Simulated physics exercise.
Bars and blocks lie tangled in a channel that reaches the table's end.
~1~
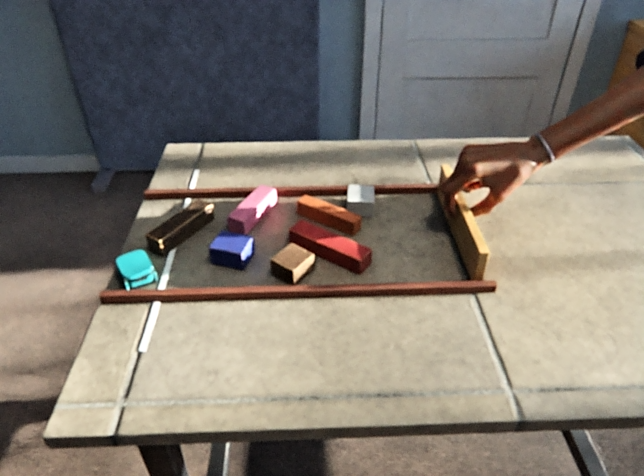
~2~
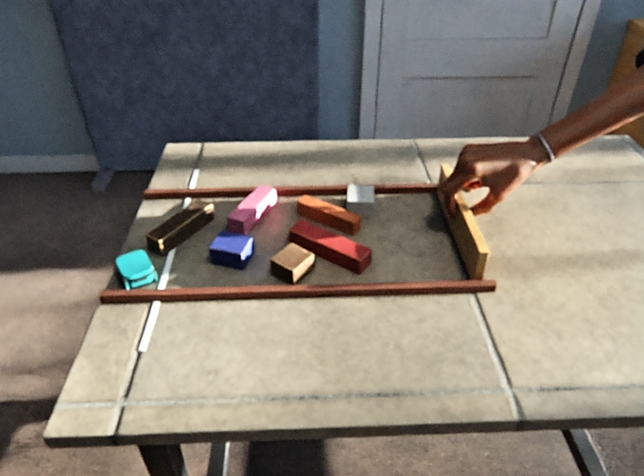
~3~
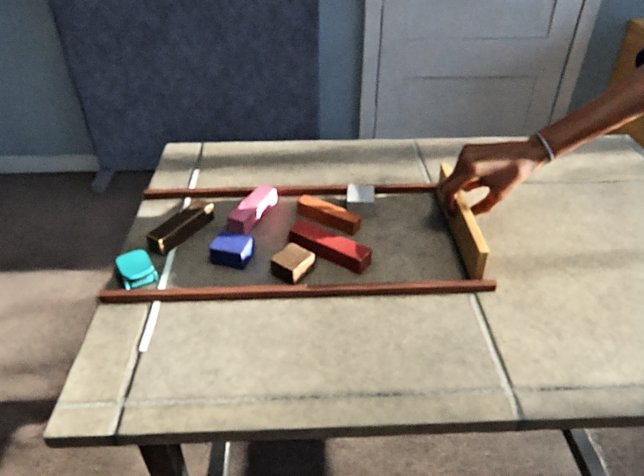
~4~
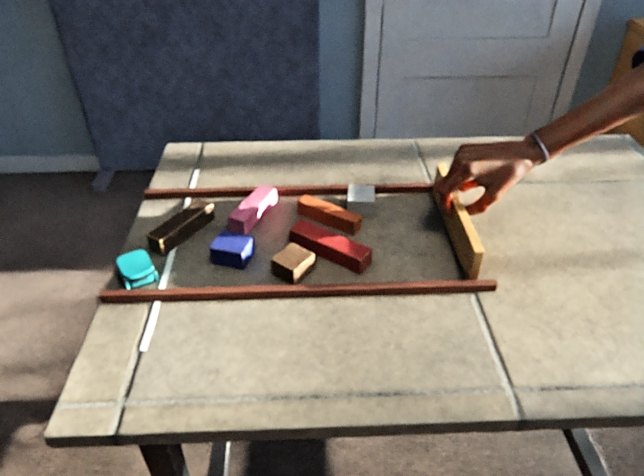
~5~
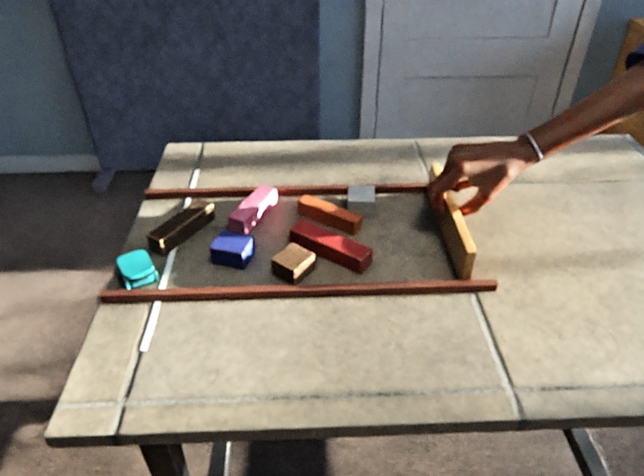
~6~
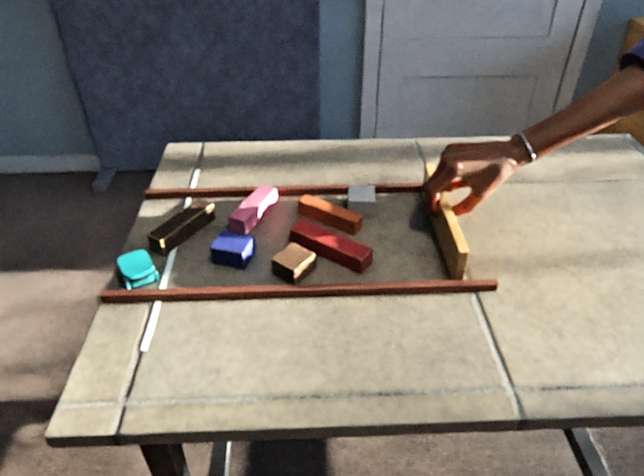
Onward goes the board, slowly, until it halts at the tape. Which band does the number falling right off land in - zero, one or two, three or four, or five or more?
It lands in the three or four band.
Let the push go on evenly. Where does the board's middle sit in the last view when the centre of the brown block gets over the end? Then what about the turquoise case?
Approx. (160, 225) for the first, approx. (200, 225) for the second.
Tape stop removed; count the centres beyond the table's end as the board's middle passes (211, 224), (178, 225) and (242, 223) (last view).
1, 4 and 0.
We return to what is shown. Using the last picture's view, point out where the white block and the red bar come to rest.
Near (171, 205) and (142, 243).
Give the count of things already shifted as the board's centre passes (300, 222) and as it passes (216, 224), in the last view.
The first count is 5, and then it's 8.
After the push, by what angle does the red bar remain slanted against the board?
It measures close to 30 degrees.
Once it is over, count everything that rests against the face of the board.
The count in contact is 3.
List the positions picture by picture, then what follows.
The first picture shows turquoise case (136, 271); black bar (182, 227); blue block (232, 250); board (460, 219); tape (176, 241).
The second picture shows black bar (182, 226); brown block (293, 264).
The third picture shows blue block (232, 250); white block (360, 200).
The fourth picture shows turquoise case (137, 271); pink bar (253, 209).
The fifth picture shows black bar (182, 226); red bar (330, 246).
The sixth picture shows turquoise case (137, 271); black bar (183, 226); blue block (233, 250); board (442, 218); tape (177, 240).
Soon after, none off yet; turquoise case at rest near (137, 271); black bar at rest near (183, 226); blue block at rest near (233, 250).
Then, none off yet; turquoise case at rest near (137, 271); black bar at rest near (183, 226); blue block moving near (229, 251).
Further on, none off yet; turquoise case moving near (129, 273); black bar moved about its own width near (133, 225); blue block moved well along near (159, 253).
By the end, the number that fall off is three or four; fallen, pink bar, blue block, black bar and turquoise case.
